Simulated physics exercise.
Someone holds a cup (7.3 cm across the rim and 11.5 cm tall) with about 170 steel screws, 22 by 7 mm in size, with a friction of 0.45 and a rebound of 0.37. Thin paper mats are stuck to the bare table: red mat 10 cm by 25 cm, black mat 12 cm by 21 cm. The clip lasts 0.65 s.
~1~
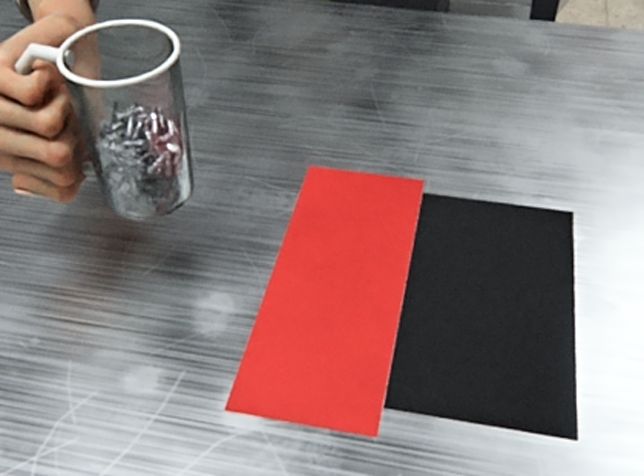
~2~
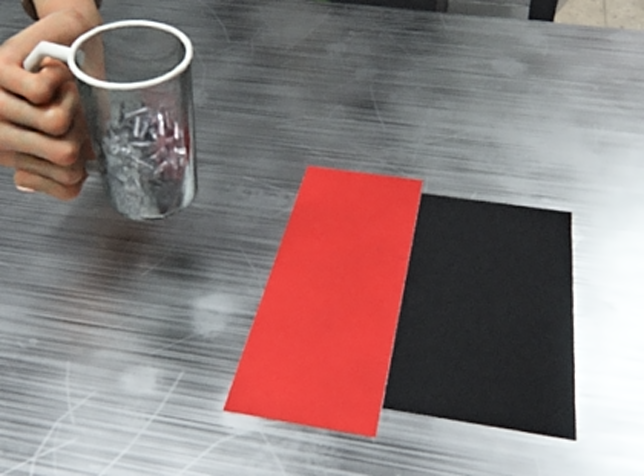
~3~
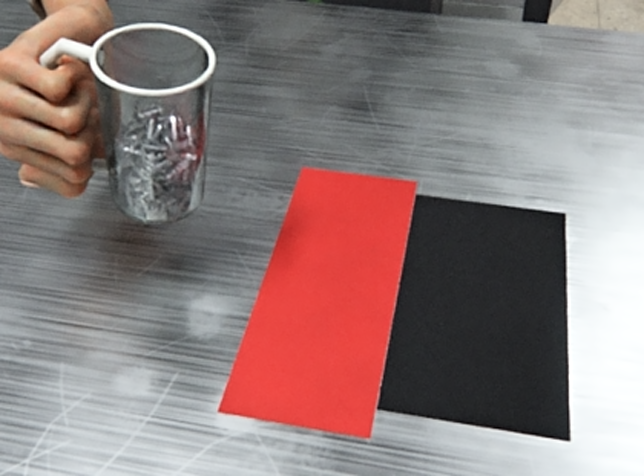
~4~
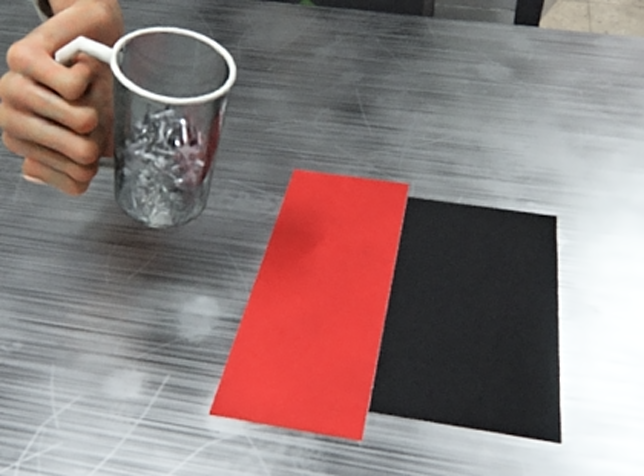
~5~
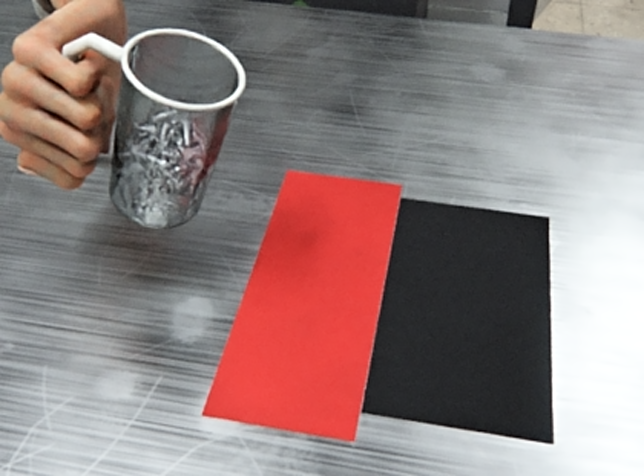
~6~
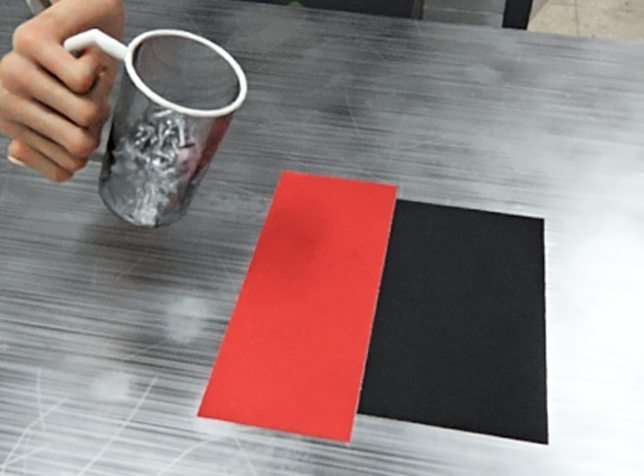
The clip shows a hand holding a clear cup of small metal pieces above a bare table with adjoining red and black mats. The hand moves the cup slightly right while gradually tilting it, its rim lowering toward the right.
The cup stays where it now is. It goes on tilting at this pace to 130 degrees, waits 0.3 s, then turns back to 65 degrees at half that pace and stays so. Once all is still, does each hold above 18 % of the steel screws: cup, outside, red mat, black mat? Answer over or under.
Cup: Under, outside: Over, red mat: Over, black mat: Under.
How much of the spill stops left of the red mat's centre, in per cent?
Roughly 100 per cent.
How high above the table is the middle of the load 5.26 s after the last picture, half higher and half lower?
Roughly 0 cm.
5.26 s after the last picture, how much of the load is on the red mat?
Near 65 per cent so far.
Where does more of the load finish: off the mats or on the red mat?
The larger share is on the red mat.
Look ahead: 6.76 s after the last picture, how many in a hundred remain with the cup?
Some 0 per cent of the load.
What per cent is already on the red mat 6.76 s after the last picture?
About 65 per cent by then.
Then, 2.03 s after the last picture, tilt 101 degrees; cup 100 %; middle of all pieces on or above the table near (132, 138).
Then, 3.72 s after the last picture, tilt 120 degrees; outside 35 %, red mat 65 %; middle of all pieces on or above the table near (271, 254).
Then, 5.26 s after the last picture, tilt 90 degrees; outside 35 %, red mat 65 %; middle of all pieces on or above the table near (271, 254).
Then, 6.76 s after the last picture, tilt 65 degrees; outside 35 %, red mat 65 %; middle of all pieces on or above the table near (271, 254).
In the end, cup 0 %, outside 35 %, red mat 65 %, black mat 0 %.
